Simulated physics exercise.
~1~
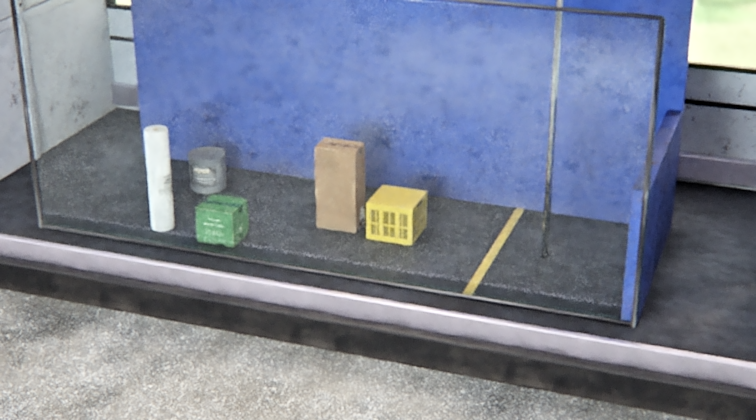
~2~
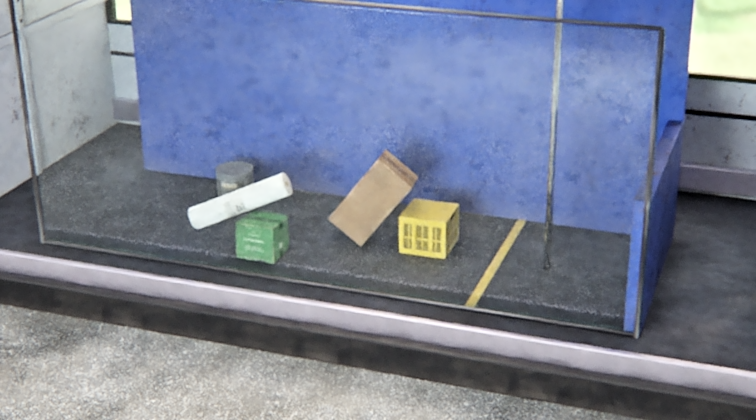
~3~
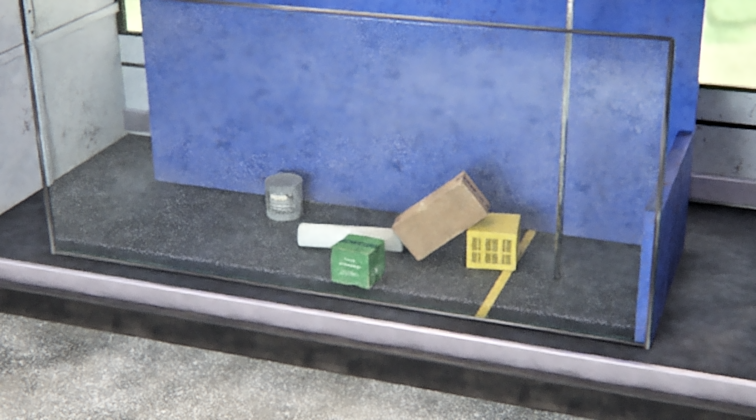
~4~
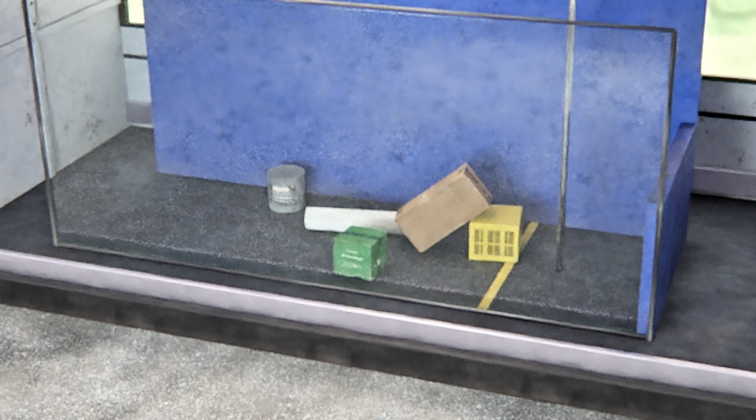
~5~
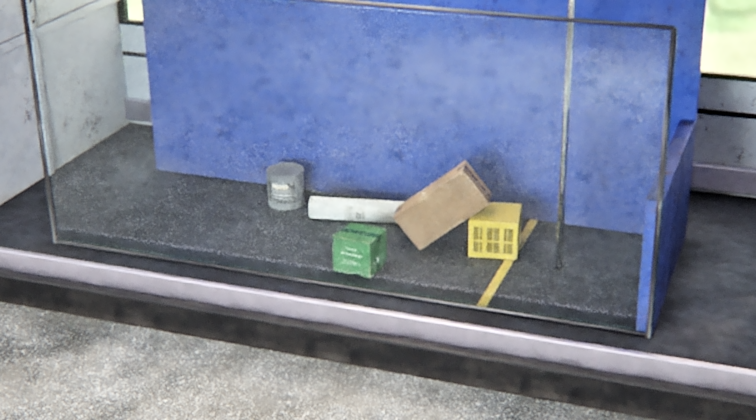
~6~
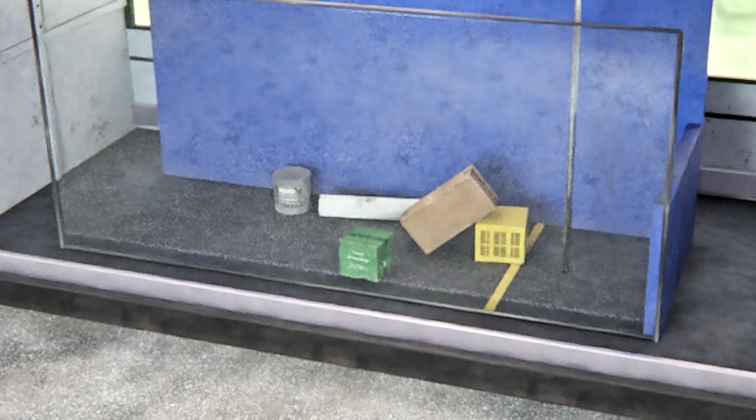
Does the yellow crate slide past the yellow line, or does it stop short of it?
The yellow crate stops just short of the yellow line, with the brown box leaning against it.
